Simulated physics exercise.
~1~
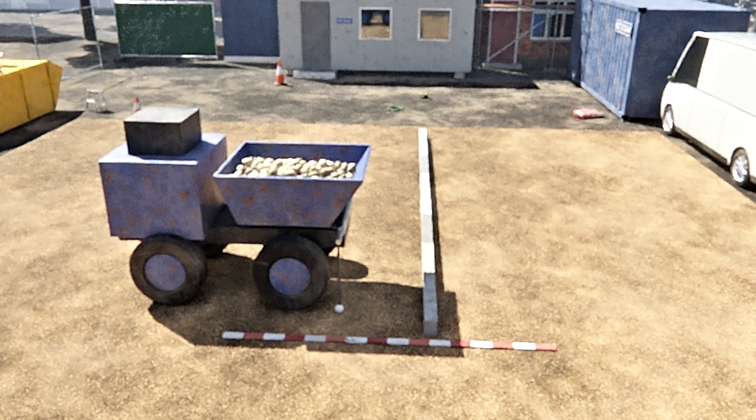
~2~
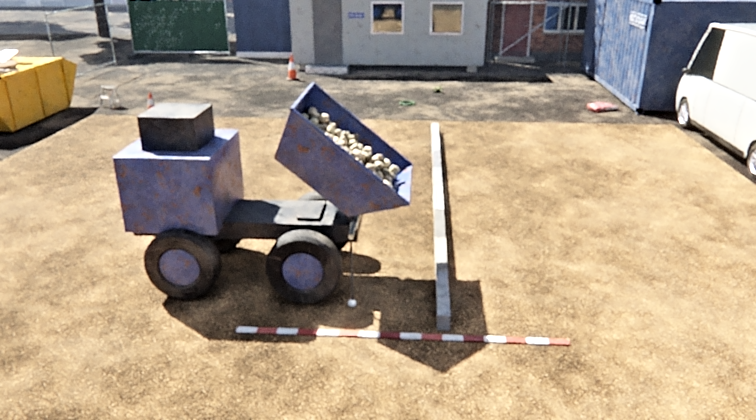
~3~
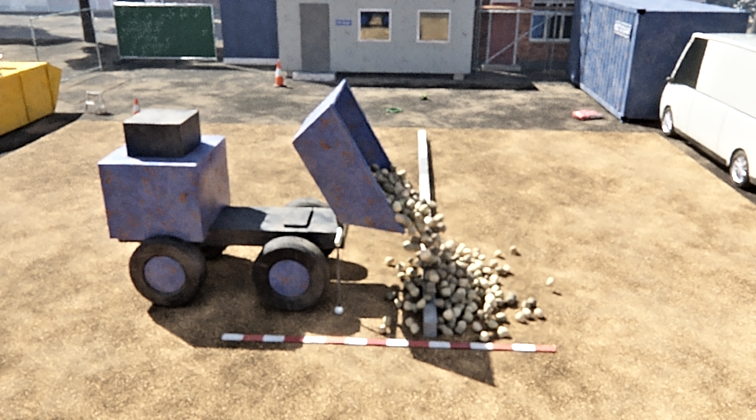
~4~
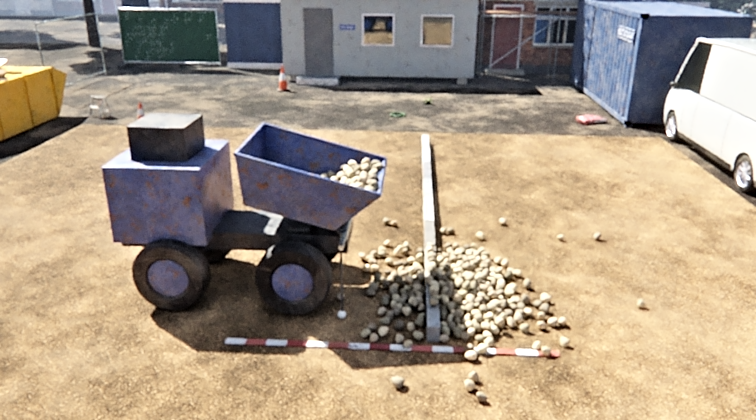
On a sandy yard, a dumper tips stones across a kerb, then partly lowers its skip.
